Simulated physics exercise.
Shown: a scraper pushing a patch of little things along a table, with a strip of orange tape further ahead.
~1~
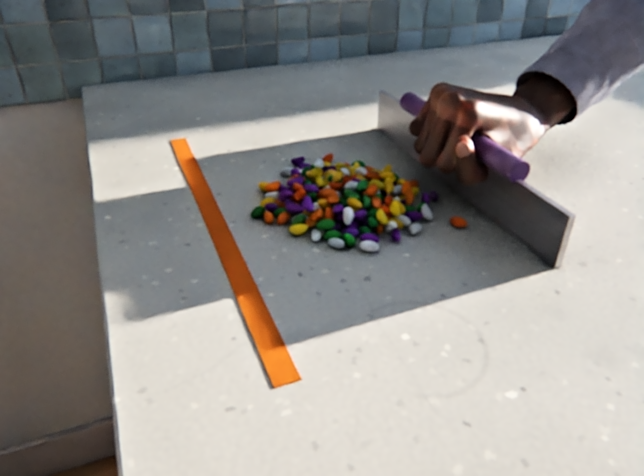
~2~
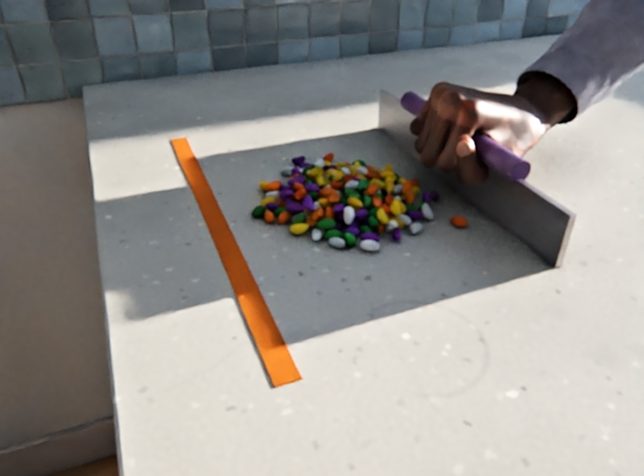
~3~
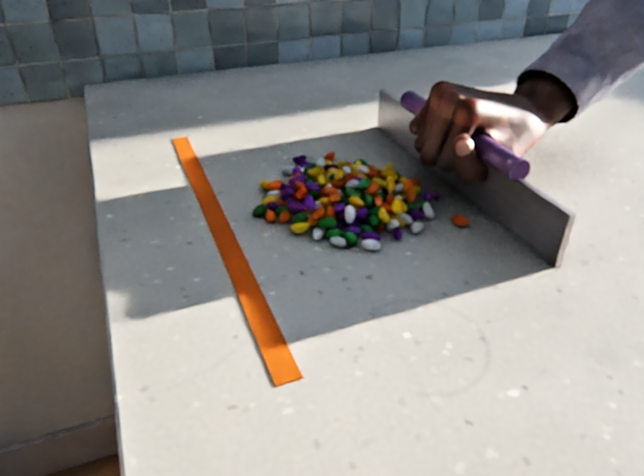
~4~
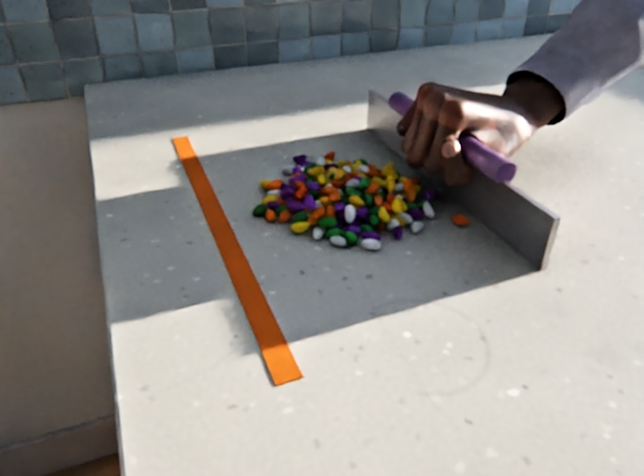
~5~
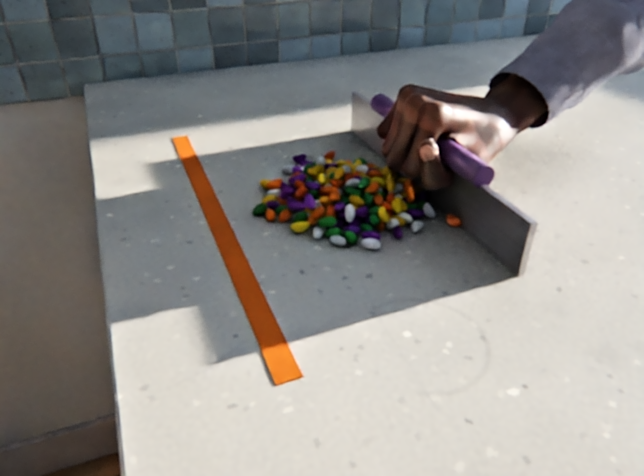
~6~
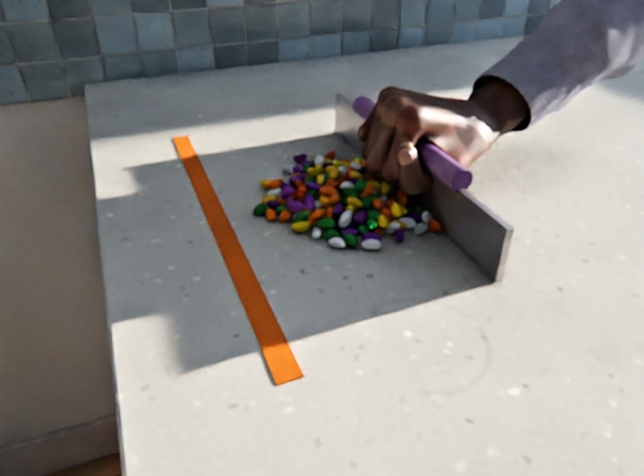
Hand holding a scraper by its purple handle, resting, then pushing leftward into colourful jelly beans on a pale speckled surface.
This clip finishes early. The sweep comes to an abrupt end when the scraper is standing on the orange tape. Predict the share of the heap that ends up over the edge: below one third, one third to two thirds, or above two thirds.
Below one third.
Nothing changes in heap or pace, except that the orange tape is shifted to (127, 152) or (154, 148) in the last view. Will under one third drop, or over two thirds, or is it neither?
Over two thirds, then the middle third.
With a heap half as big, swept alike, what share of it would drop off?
That works out to something like 0 percent.
Just after the last frame, scraper still moving, near (306, 161); heap all on the table, its front near (184, 216).
A moment on, scraper stopped at the orange tape; heap just a few over the edge.
Further on, scraper stopped at the orange tape; heap about a tenth over the edge.
When it is over, scraper stopped at the orange tape; heap about a tenth over the edge.
